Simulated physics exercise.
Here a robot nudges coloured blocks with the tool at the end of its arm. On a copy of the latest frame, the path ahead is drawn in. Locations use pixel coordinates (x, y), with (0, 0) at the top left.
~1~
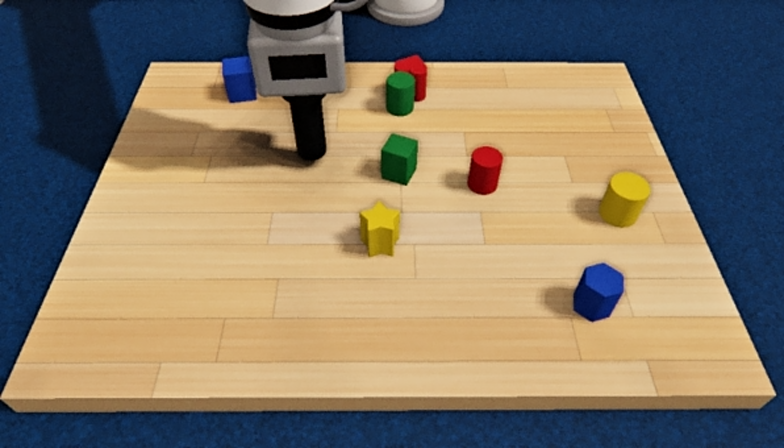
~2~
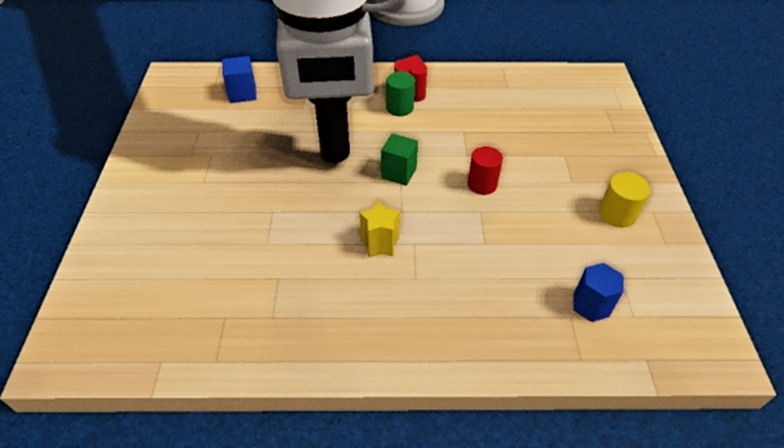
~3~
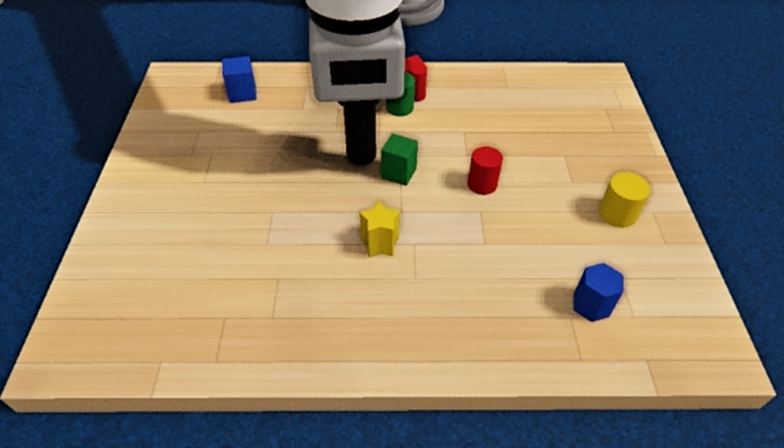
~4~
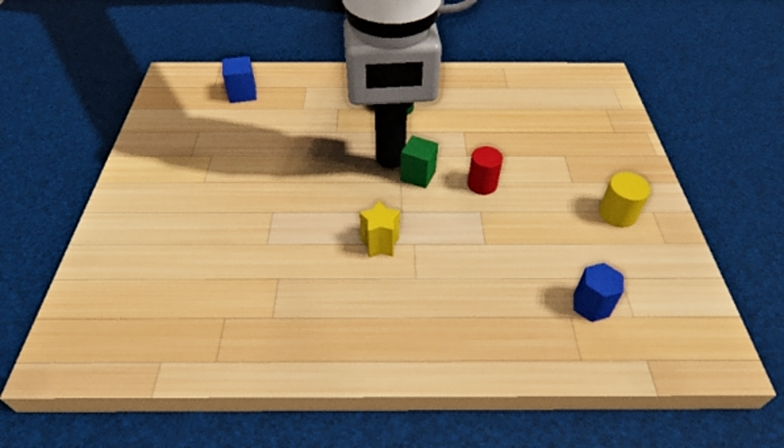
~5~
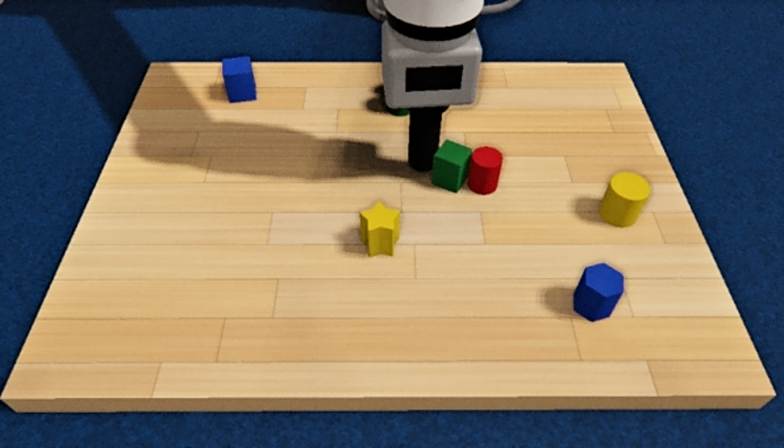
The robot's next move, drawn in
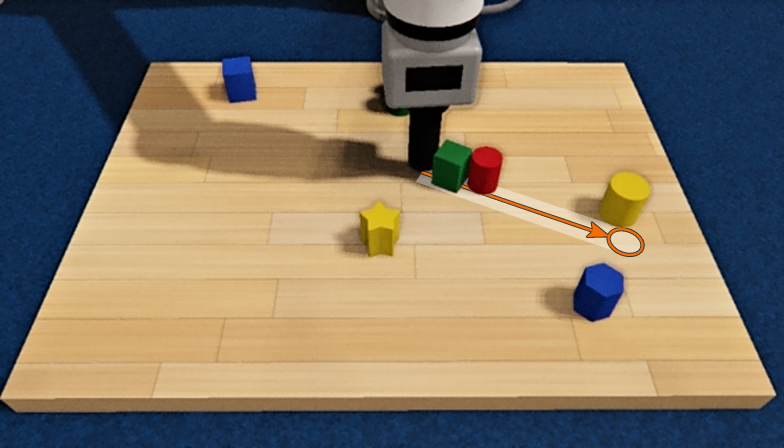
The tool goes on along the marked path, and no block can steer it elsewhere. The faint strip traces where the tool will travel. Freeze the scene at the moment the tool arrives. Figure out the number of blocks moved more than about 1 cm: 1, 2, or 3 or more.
Total moved: Two.
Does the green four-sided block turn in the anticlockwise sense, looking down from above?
Final answer: Yes.
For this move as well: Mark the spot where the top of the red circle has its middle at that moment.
Located at (603, 157).
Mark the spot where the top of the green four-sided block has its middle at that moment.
Close to (597, 177).
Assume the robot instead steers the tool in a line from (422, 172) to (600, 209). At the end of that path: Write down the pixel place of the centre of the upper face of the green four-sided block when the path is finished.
If I read the scene right, the answer is (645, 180).
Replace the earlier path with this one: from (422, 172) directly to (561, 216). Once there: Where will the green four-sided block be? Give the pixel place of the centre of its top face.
In the picture, that point is around (598, 179).
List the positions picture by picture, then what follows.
In the first picture, tool's lower end at (312, 152); green four-sided block at (400, 145); red circle at (487, 156); blue hexagon at (605, 279); yellow circle at (630, 185).
In the second picture, tool at (335, 154); blocks still.
In the third picture, tool at (362, 157); blocks still.
In the fourth picture, tool at (391, 160); green four-sided block at (420, 147).
In the fifth picture, tool at (423, 163); green four-sided block at (453, 152); red circle at (487, 156); blue hexagon at (605, 279); yellow circle at (630, 185).
Drawn move, in a line from (422, 172) to (625, 242).
The first path, step by step. One third of the way, tool at (488, 185); green four-sided block at (523, 168), turned 35° anticlockwise; red circle at (553, 164).
Two thirds of the way, tool at (556, 208); green four-sided block at (589, 179), turned 70° anticlockwise; red circle at (601, 159).
At the end, tool at (630, 233); green four-sided block at (597, 177), turned 95° anticlockwise; red circle at (603, 157); blue hexagon still; yellow circle at (634, 185).
